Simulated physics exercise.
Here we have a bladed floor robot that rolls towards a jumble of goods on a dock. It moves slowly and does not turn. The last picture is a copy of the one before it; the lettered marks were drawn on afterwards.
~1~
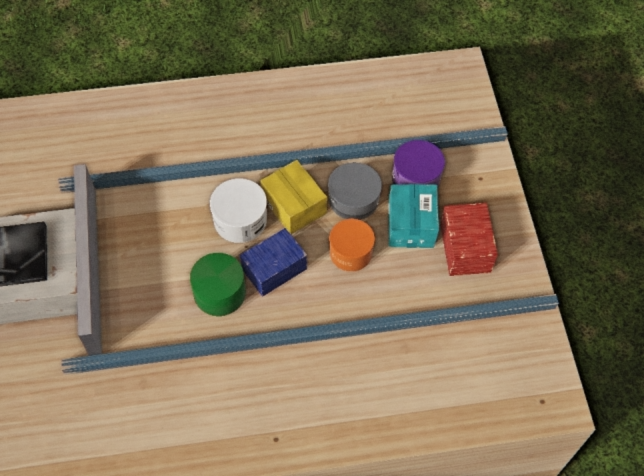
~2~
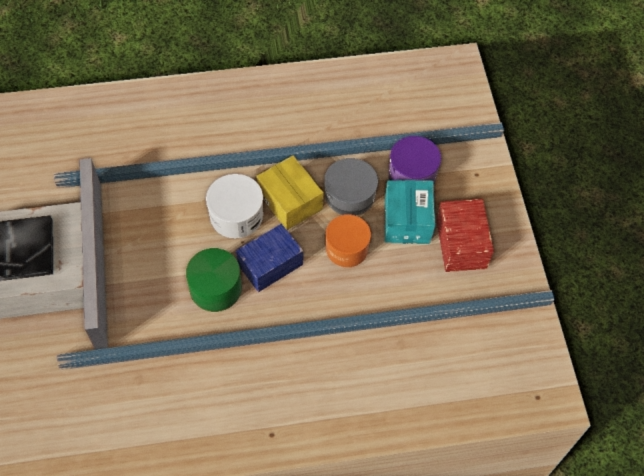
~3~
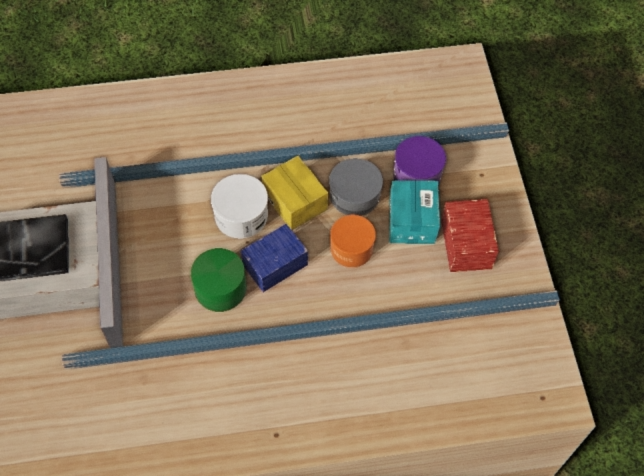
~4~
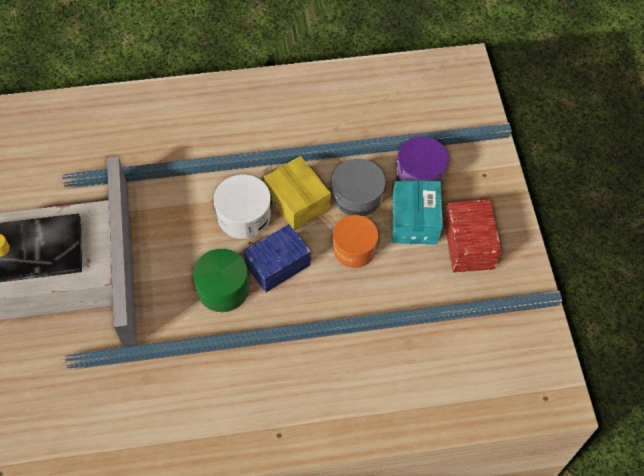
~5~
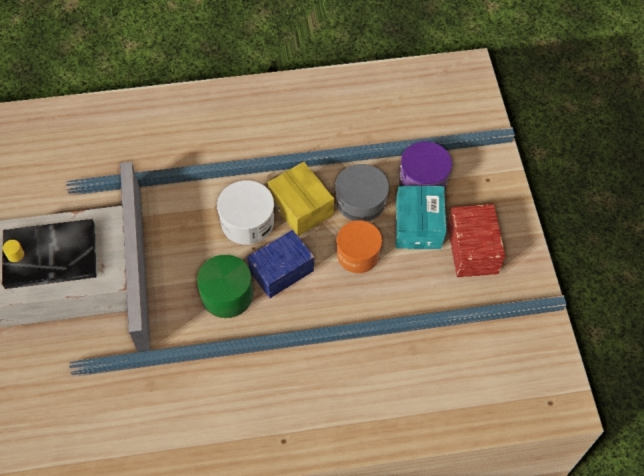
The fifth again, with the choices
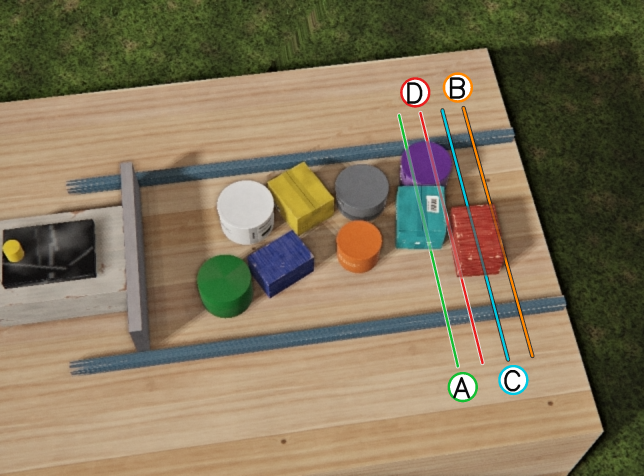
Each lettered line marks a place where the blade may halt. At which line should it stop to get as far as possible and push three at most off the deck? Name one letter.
The farthest such stop is D.
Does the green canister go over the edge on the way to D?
By then, no.
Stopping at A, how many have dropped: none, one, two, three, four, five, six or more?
In all, two.
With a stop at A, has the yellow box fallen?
No.
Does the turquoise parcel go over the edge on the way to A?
No.
On the marked copy, A at (426, 231); B at (495, 223); C at (473, 226); D at (449, 229).
With D. Early on, robot (173, 237); grey pail (374, 191); orange pail (376, 241).
Further on, robot (289, 223); purple pail (523, 153); grey pail (472, 162).
At the end, robot (379, 211); purple pail over the edge; red crate over the edge; three fallen.
As for the rest, A is within the limit but short; B drops six; C drops five.
